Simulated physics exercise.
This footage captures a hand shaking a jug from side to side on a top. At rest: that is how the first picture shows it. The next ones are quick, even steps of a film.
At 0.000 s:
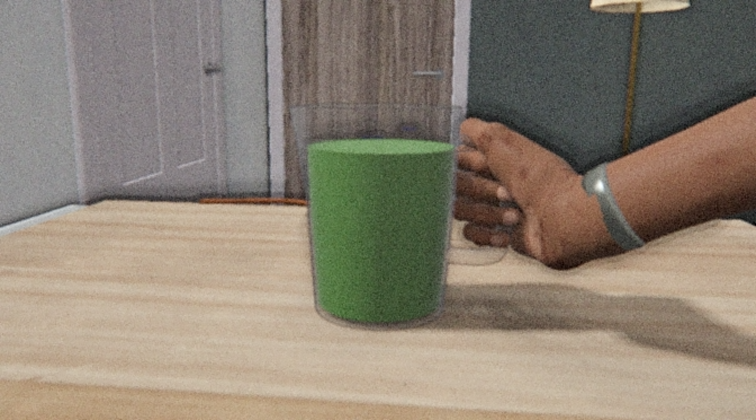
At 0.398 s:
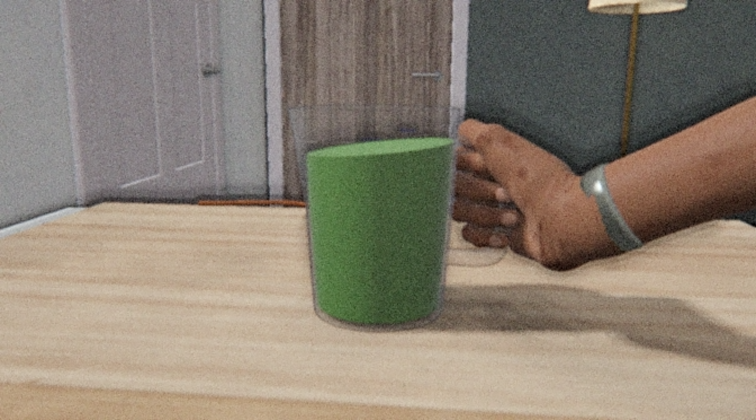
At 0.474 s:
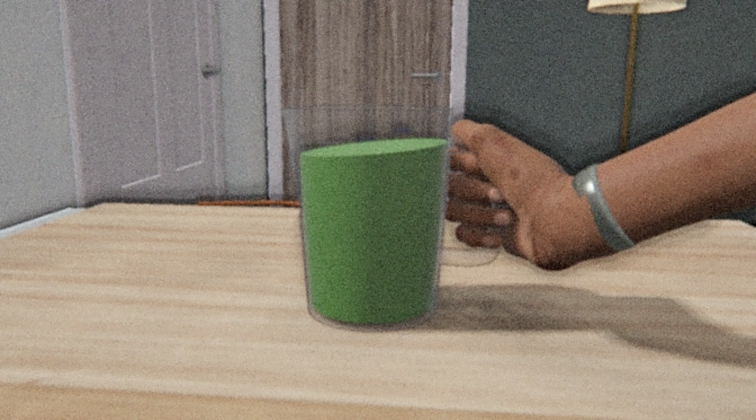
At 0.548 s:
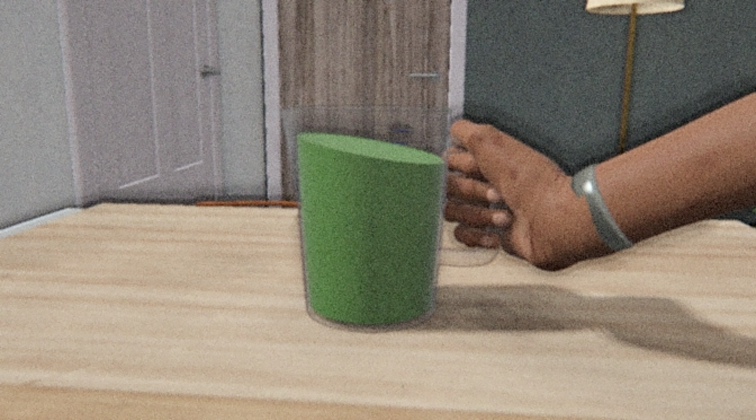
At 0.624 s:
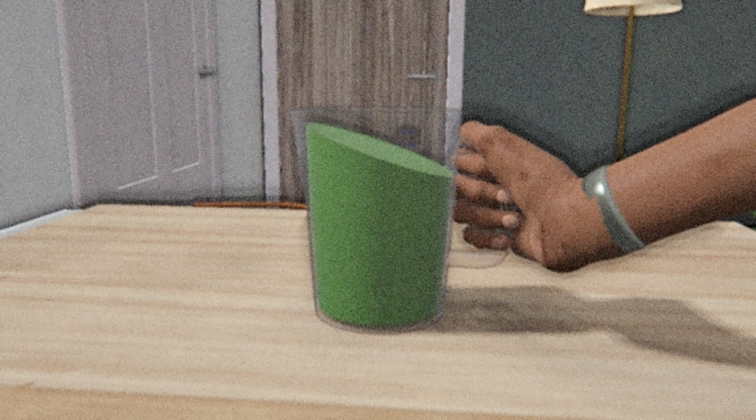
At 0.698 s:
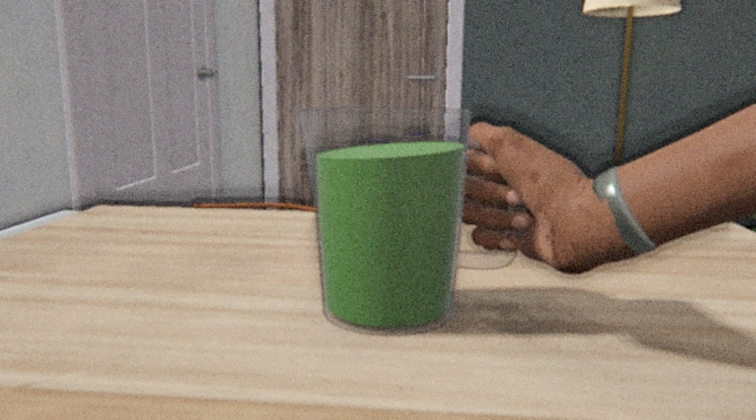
A hand with a pale bracelet reaches in from the right behind a clear jug on a light wooden table, seen from just above the tabletop in a room. The jug is about three quarters full of green liquid, with doors behind and a lamp at right. The jug shifts slightly left, then back right with the hand, its liquid tilting up right, left, then right.
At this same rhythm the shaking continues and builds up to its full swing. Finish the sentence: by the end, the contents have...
By the end, the contents have partly escaped.
By 1.0 s, the highest wave so far goes over the rim.
By 5.1 s, the highest wave so far goes over the rim; some is on the top.
